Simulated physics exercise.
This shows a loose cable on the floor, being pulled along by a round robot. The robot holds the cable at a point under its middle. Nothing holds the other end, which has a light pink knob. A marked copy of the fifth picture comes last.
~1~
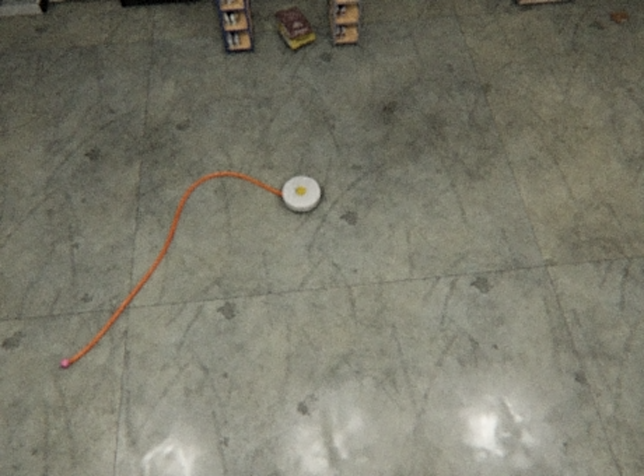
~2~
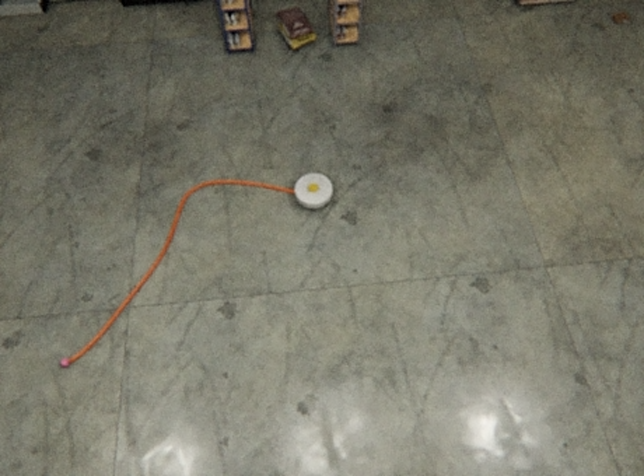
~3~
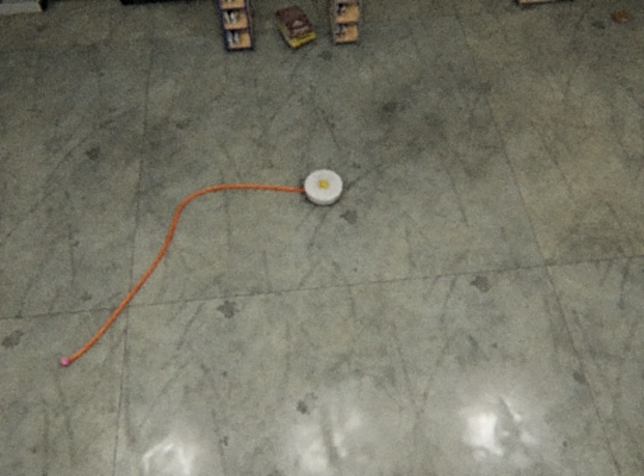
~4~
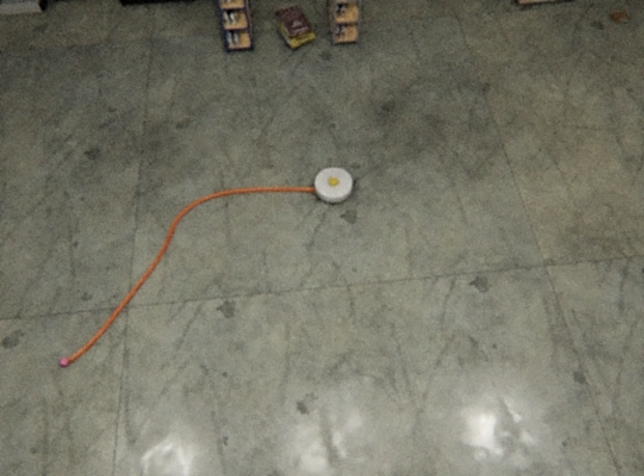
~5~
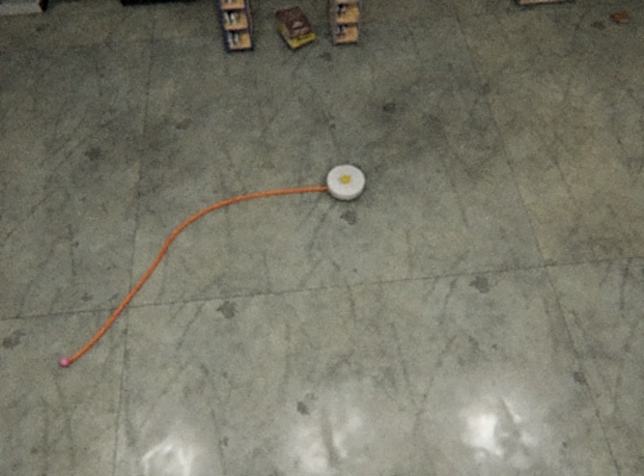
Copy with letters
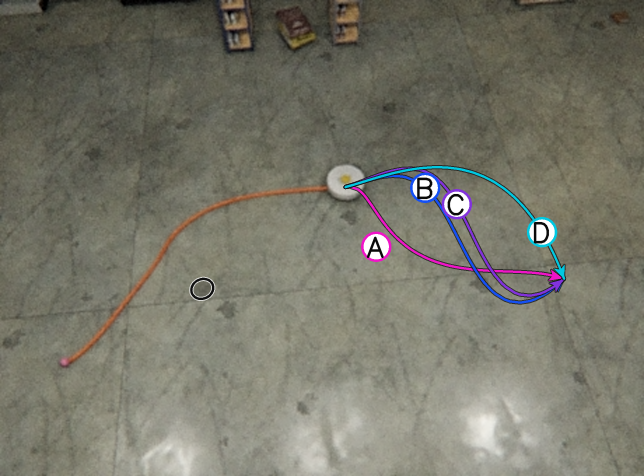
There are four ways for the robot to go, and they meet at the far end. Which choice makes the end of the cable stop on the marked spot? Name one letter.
With A the free end lies on the ring.
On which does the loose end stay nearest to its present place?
Route A.
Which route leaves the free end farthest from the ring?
Route D.
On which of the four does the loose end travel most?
D.
On the marked copy, A from (345, 187) via (431, 260) to (562, 278); B from (345, 187) via (456, 234) to (564, 279); C from (345, 187) via (461, 212) to (563, 280); D from (345, 187) via (475, 173) to (564, 279); the ring at (202, 289).
Taking A. A third of the way, robot (404, 240), middle of the cable (230, 243), free end (80, 350).
Two thirds of the way, robot (494, 268), middle of the cable (311, 270), free end (135, 306).
When it is over, robot (567, 276), middle of the cable (380, 275), free end (203, 287); the free end is on the ring.
As for the rest, B leaves the free end at (205, 270); C leaves the free end at (207, 265); D leaves the free end at (226, 253).
